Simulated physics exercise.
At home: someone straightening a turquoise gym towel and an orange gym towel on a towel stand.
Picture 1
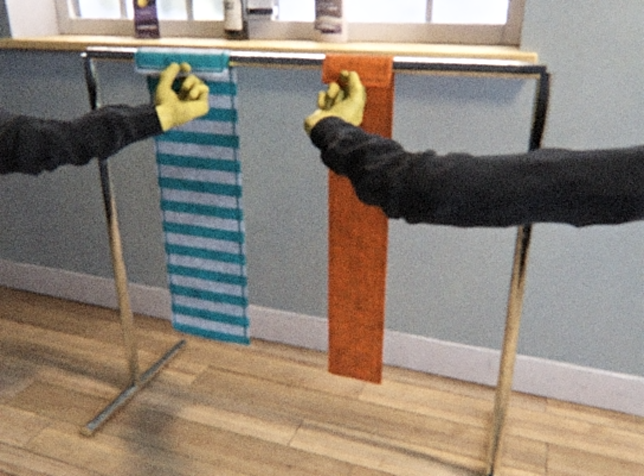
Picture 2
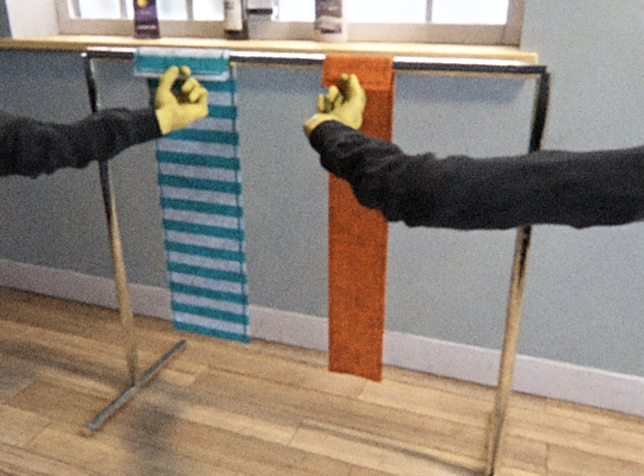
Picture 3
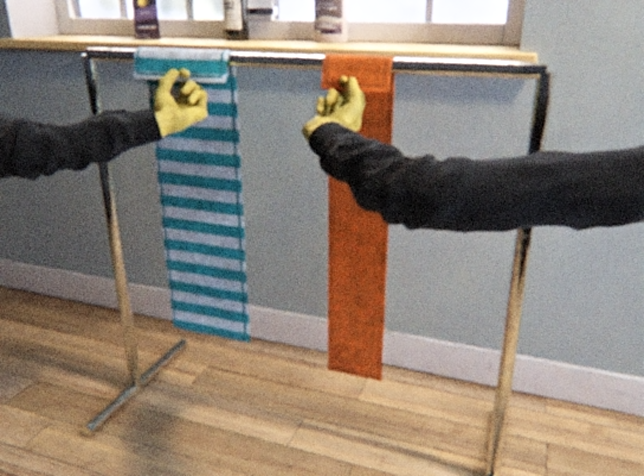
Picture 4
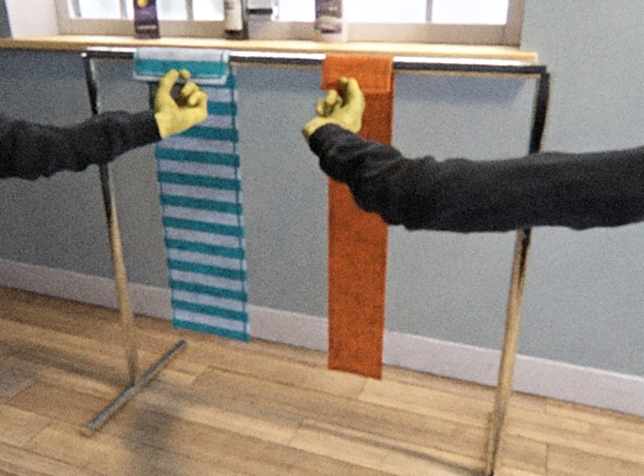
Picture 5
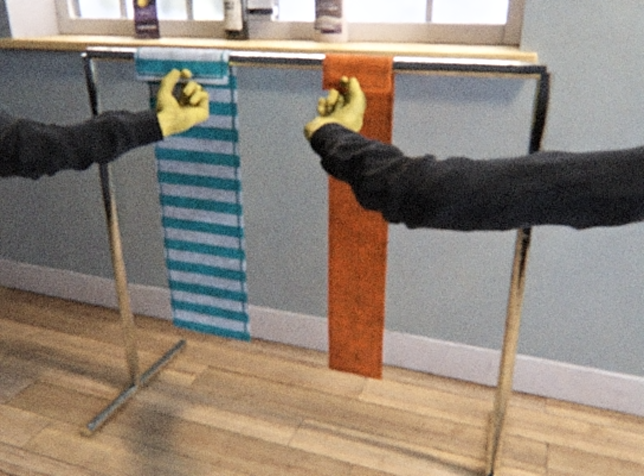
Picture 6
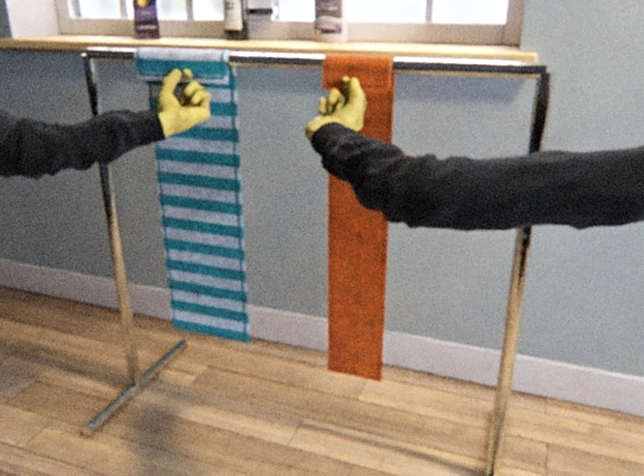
Two yellow-gloved hands in dark sleeves stay almost still, shifting very slightly beside a turquoise-and-white striped towel on the left and an orange towel on the right, both draped over a metal stand with short front flaps.
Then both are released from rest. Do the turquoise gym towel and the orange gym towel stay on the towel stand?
In the end the turquoise gym towel is pulled off by its long side, the orange gym towel slides off.
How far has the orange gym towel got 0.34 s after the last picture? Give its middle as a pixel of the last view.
At about (356, 329).
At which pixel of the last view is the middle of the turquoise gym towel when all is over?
It ends at (219, 404).
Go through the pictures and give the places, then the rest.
Turquoise gym towel front hem (203, 70), back hem (230, 339); orange gym towel front hem (339, 77), back hem (341, 372), in the first frame.
Turquoise gym towel front hem (202, 73); orange gym towel front hem (339, 80), in the second frame.
Turquoise gym towel front hem (202, 75); orange gym towel front hem (339, 83), in the third frame.
Turquoise gym towel front hem (202, 77); orange gym towel front hem (338, 84), in the fourth frame.
Turquoise gym towel front hem (203, 76); orange gym towel front hem (339, 84), in the fifth frame.
Turquoise gym towel front hem (204, 76), back hem (229, 335), front far shorter than the back; orange gym towel front hem (340, 83), back hem (341, 368), front far shorter than the back, in the sixth frame.
Then, 0.34 s later than the last view, turquoise gym towel clear of the rail and dropping near (208, 295); orange gym towel clear of the rail and dropping near (356, 329).
Then, 0.58 s later than the last view, turquoise gym towel in a heap on the floor near (218, 401); orange gym towel in a heap on the floor near (353, 438).
Finally, turquoise gym towel in a heap on the floor near (219, 404); orange gym towel in a heap on the floor near (353, 441). The turquoise gym towel slides off and the orange gym towel slips to the floor.
